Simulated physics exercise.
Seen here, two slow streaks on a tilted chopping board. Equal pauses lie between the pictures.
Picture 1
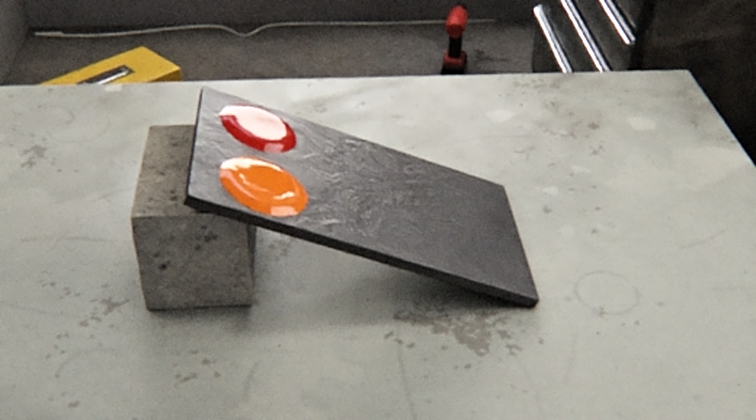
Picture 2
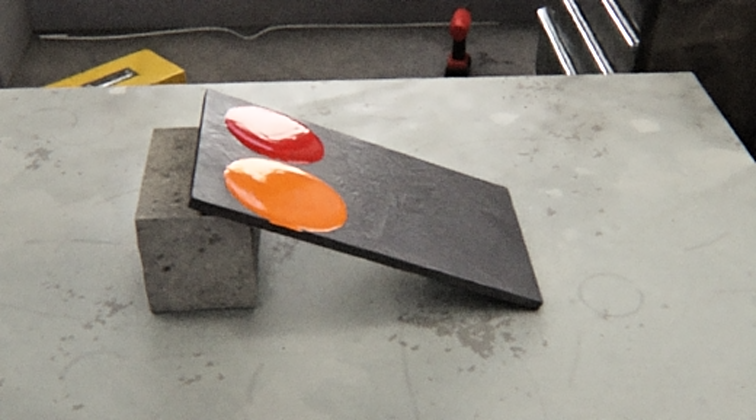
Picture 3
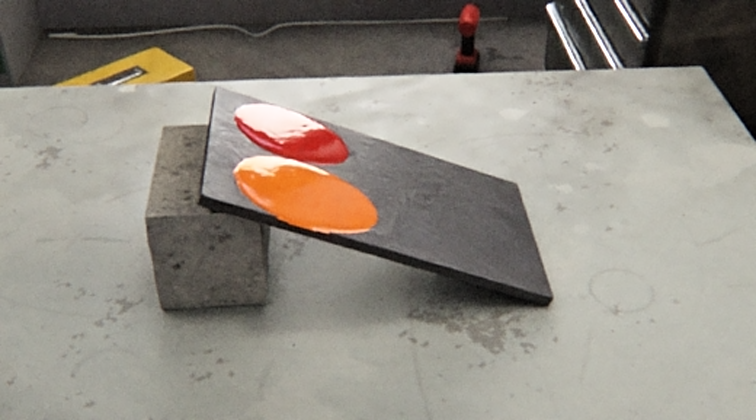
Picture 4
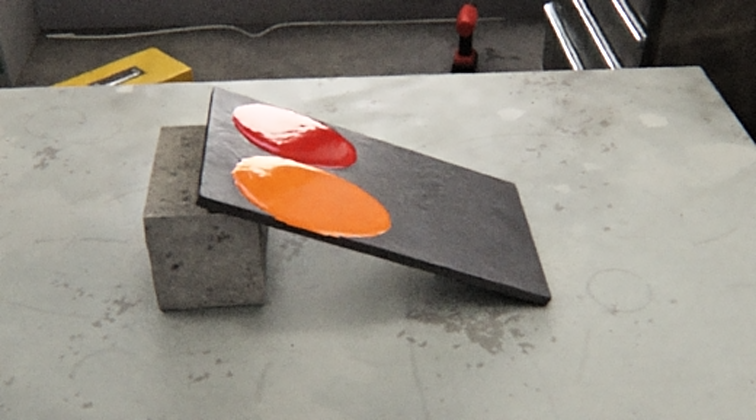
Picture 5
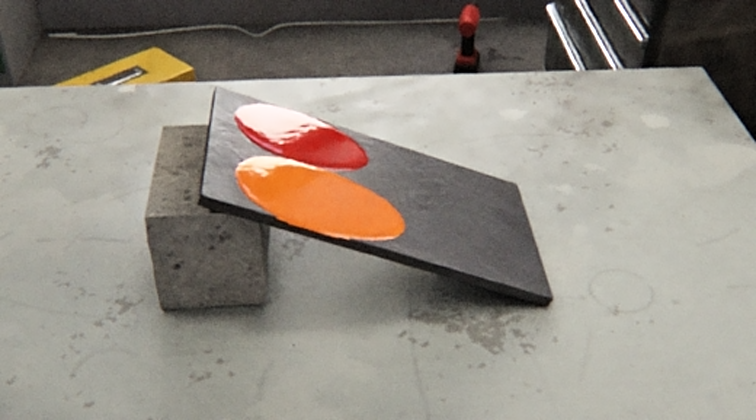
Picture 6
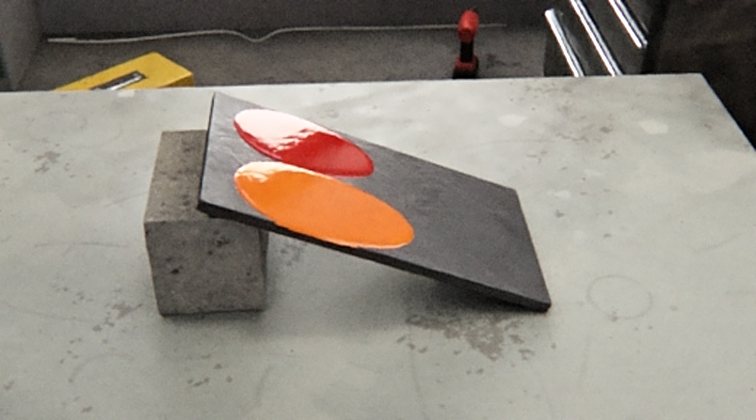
On a tilted dark board, red and orange glaze spread slowly down toward the right.
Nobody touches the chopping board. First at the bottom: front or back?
The nearer one gets there first.
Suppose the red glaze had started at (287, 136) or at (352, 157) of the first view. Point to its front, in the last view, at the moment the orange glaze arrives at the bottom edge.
At about (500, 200), and at (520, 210).
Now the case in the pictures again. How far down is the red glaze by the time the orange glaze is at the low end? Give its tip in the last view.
Close to (466, 195).
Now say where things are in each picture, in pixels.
Tip of the orange glaze a quarter of the way down; tip of the red glaze (288, 136) a quarter of the way down, in the first frame.
Tip of the orange glaze (336, 207) half way down; tip of the red glaze a quarter of the way down, in the second frame.
Tip of the orange glaze half way down; tip of the red glaze (337, 147) half way down, in the third frame.
Tip of the orange glaze (382, 216) half way down; tip of the red glaze half way down, in the fourth frame.
Tip of the orange glaze half way down; tip of the red glaze (357, 154) half way down, in the fifth frame.
Tip of the orange glaze (403, 228) half way down; tip of the red glaze half way down, in the sixth frame.
A moment on, the orange glaze is three quarters of the way down; the red glaze is three quarters of the way down.
Further on, the orange glaze is close to the edge; the red glaze is three quarters of the way down.
When it is over, the orange glaze is at the low edge; the red glaze is three quarters of the way down.
